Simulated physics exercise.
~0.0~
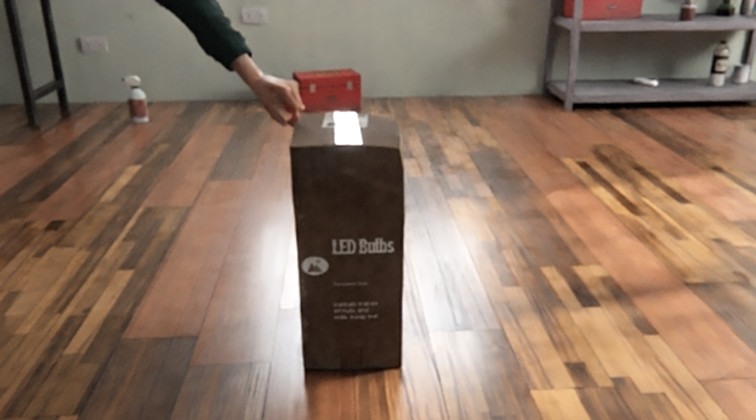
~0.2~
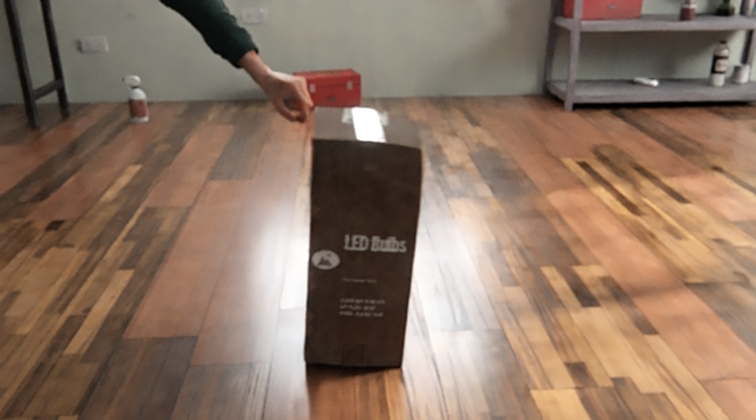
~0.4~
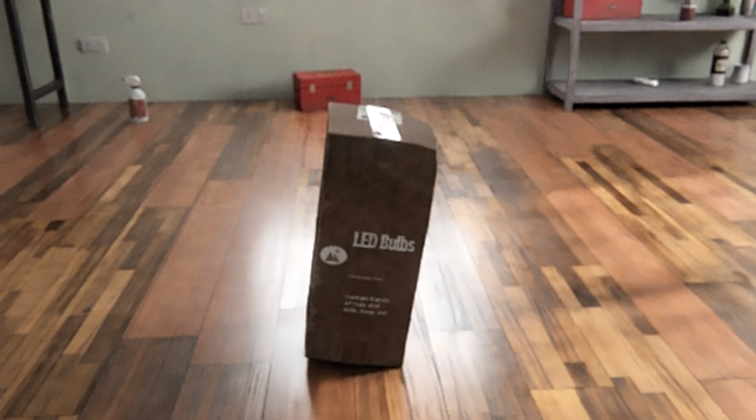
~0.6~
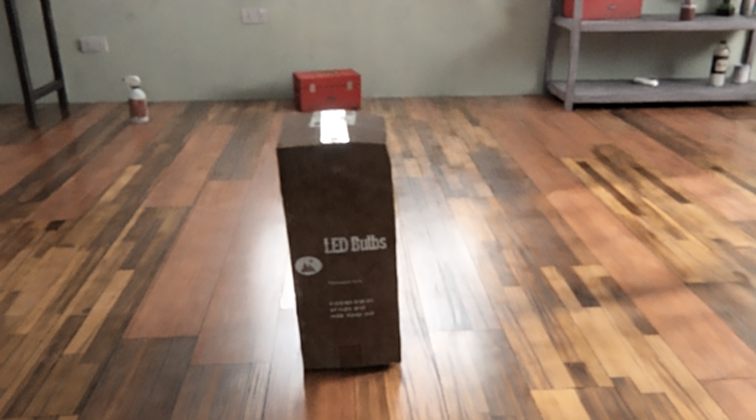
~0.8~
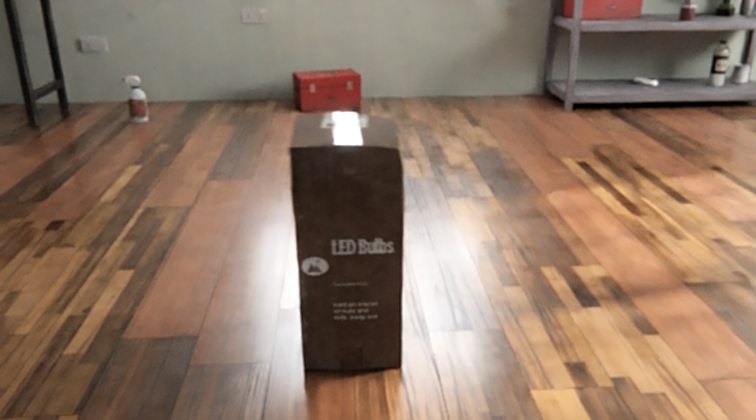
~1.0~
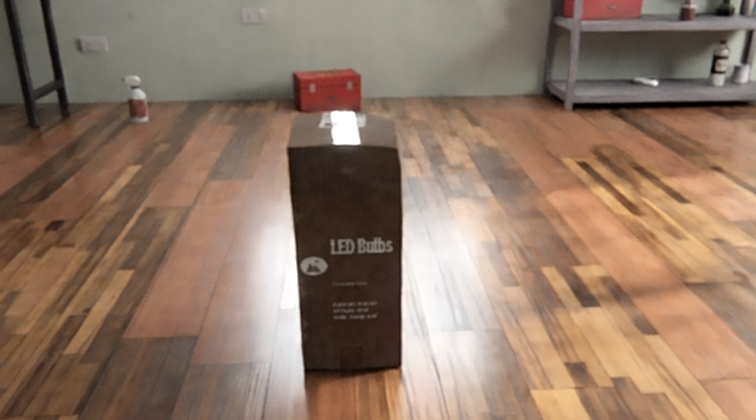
A hand tips a tall brown box rightward and releases it, and it rocks back upright.
